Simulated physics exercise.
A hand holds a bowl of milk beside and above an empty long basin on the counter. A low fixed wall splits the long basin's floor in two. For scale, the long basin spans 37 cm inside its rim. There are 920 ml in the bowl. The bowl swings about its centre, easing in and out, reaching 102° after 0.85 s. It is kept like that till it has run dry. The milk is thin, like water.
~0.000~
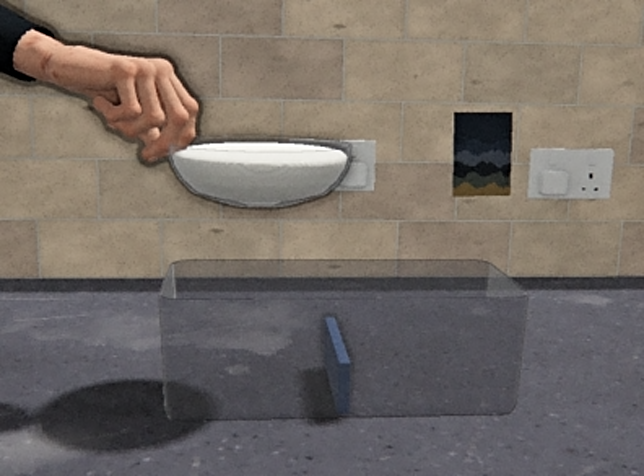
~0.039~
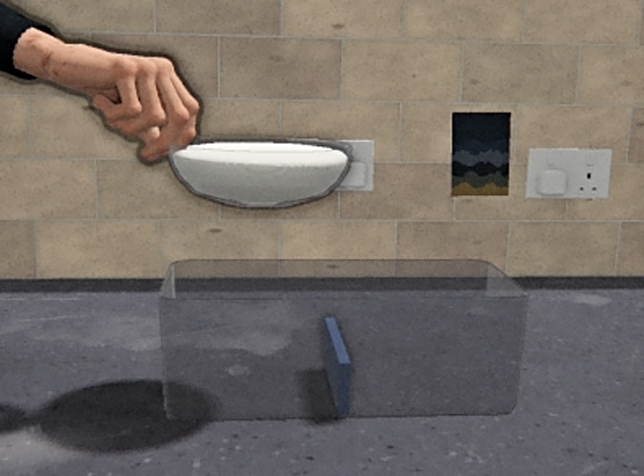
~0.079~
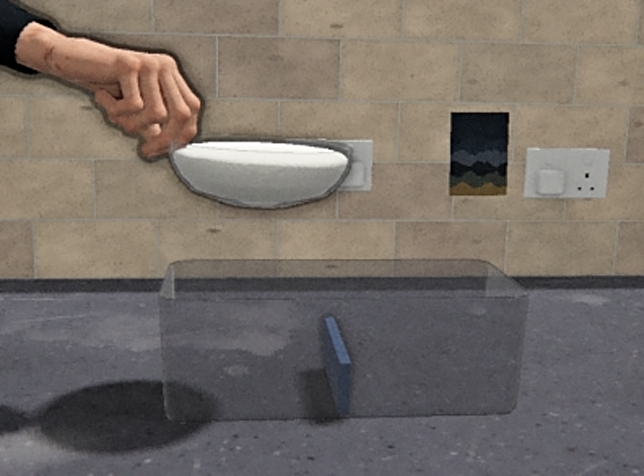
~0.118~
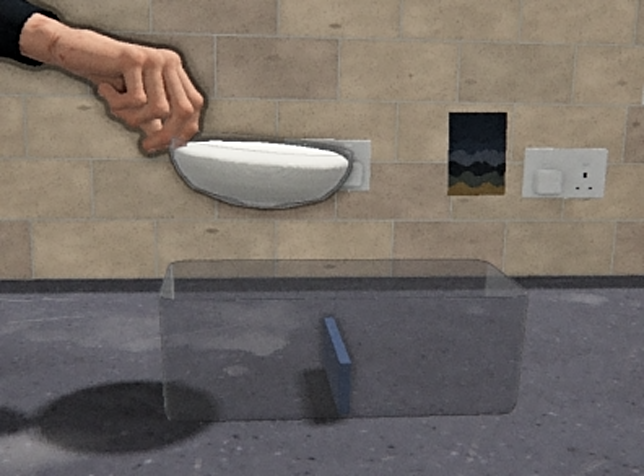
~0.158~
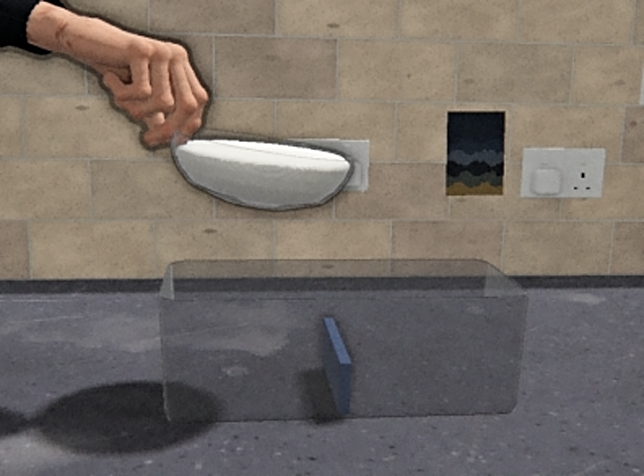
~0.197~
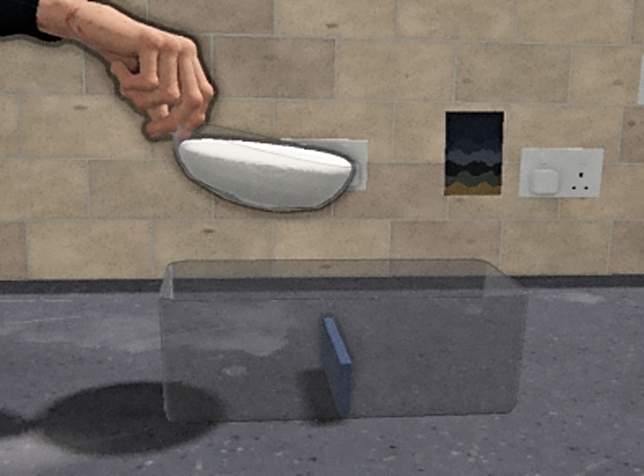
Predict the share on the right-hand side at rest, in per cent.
About 84 per cent.
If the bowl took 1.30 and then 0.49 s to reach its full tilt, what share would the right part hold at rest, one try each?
First 90, then 75 per cent.
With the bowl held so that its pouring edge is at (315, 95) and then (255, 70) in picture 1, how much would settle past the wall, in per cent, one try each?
In turn about 75 and 35 per cent.
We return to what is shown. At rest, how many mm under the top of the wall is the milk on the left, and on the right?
Some 52 mm on the left and 26 mm on the right.
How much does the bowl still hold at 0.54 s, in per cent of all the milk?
Near 18 in a hundred.
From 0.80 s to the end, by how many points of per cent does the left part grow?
Near 2 in a hundred.
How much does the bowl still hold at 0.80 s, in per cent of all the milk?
About 0 per cent.
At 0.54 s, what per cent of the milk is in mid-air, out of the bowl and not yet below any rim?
Some 42 per cent.
Then, 0.54 s in, the tilt is 73° and 18 per cent is still to pour, 0 is left of the wall and 39 right of it.
Then, 0.80 s in, the tilt is 101° and 0 per cent is still to pour, 12 is left of the wall and 83 right of it.
Then, 1.06 s in, the tilt is 102° and 0 per cent is still to pour, 13 is left of the wall and 85 right of it.
Then, 1.35 s in, the tilt is 102° and 0 per cent is still to pour, 13 is left of the wall and 84 right of it.
Finally, 13 per cent lies left of the wall, 84 right of it and 2 outside.
